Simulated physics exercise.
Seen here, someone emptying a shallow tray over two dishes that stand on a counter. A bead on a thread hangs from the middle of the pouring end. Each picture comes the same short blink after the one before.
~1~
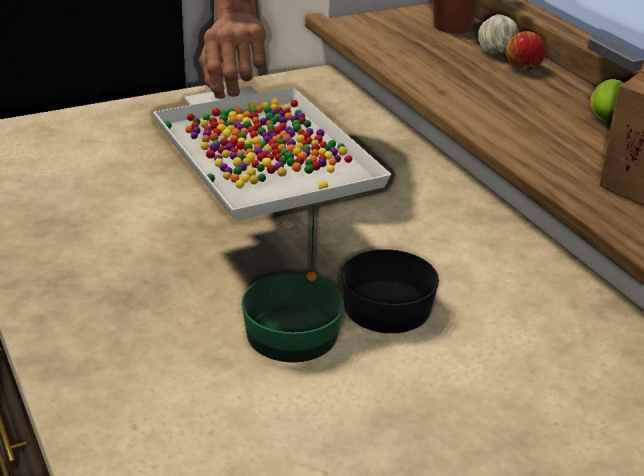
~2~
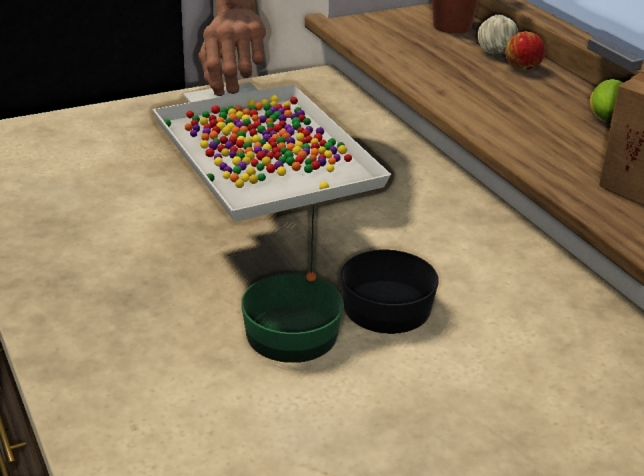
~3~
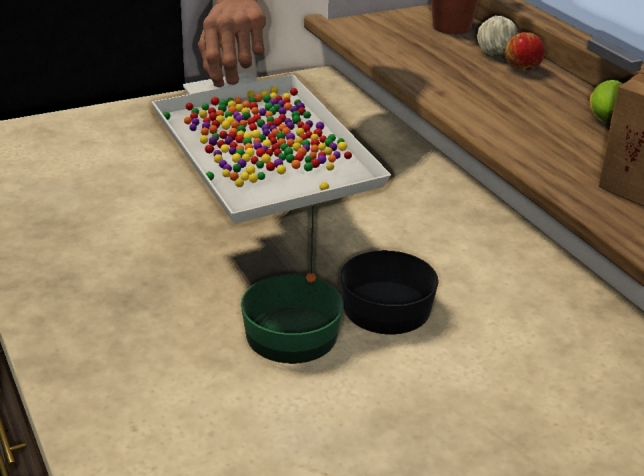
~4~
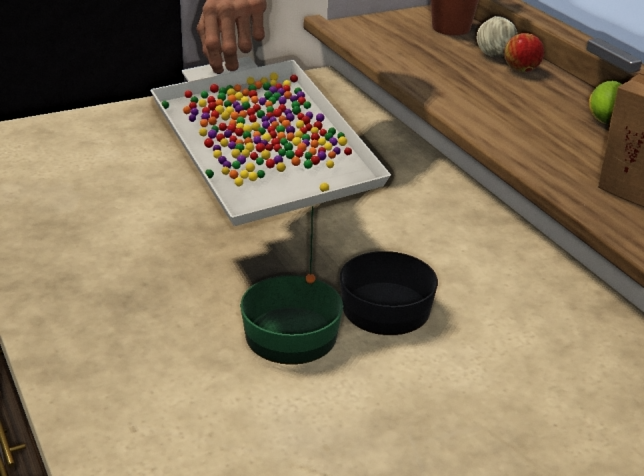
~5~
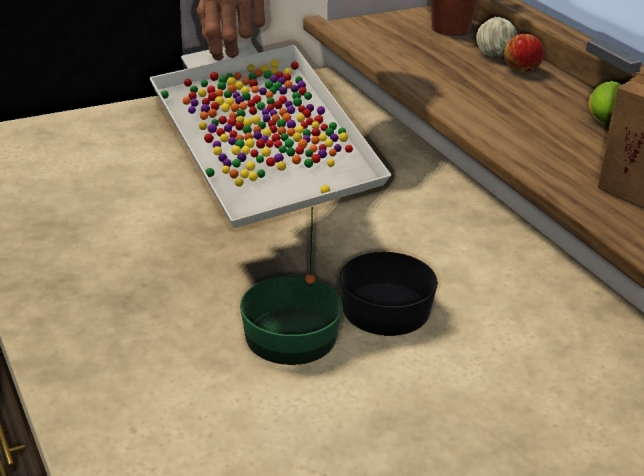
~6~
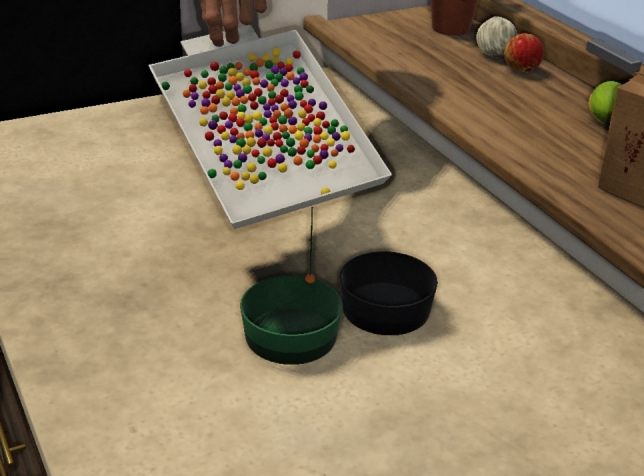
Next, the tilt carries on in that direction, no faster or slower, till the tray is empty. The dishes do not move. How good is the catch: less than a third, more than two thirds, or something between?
They take from one third to two thirds between them.
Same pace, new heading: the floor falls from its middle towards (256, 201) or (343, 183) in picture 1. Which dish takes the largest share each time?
The first try: Left. The second: The right dish.
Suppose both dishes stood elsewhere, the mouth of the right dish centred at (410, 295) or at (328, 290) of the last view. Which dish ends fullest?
First the left-hand dish, then the dish on the left.
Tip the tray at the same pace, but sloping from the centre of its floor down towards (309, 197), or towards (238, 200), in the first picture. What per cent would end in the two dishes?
About 60 and 30 per cent.
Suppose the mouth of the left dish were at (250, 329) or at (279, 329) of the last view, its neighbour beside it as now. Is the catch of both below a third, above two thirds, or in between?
One: Beyond two thirds. Two: Over two thirds.
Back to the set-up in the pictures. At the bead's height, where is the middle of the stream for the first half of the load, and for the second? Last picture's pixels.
Around (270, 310) and then (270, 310).
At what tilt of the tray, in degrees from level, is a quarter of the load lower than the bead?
At about 70°.
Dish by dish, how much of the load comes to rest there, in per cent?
Left dish: 50 %, right dish: 0 %.
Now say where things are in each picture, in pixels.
The first picture shows corners of the pouring end at (235, 206) and (385, 173), level; middle of the load at (267, 140), round plastic beads; left dish at (315, 344); right dish at (413, 316); bead on its thread at (312, 277).
The second picture shows corners of the pouring end at (235, 207) and (385, 173), level; middle of the load at (267, 138).
The third picture shows corners of the pouring end at (235, 210) and (385, 173), tipped barely, lowest at the left corner; middle of the load at (266, 133).
The fourth picture shows corners of the pouring end at (234, 213) and (385, 173), tipped a little, lowest at the left corner; middle of the load at (266, 125).
The fifth picture shows corners of the pouring end at (234, 216) and (385, 173), tipped clearly, lowest at the left corner; middle of the load at (267, 118).
The sixth picture shows corners of the pouring end at (234, 218) and (386, 173), tipped clearly, lowest at the left corner; middle of the load at (268, 114), all on the move; left dish at (313, 346); right dish at (412, 318).
Soon after the last picture, tray tipped steeply; about two thirds on the tray; a small part in the left dish; a stray few outside both; about a quarter in the air.
A little later, tray tipped right over; a small part on the tray; about a third in the left dish; about a third outside both; a small part in the air.
Later still, tray tipped past a quarter turn; about half in the left dish; about half outside both.
By the end, tray tipped past a quarter turn; about half in the left dish; none in the right dish; about half outside both.
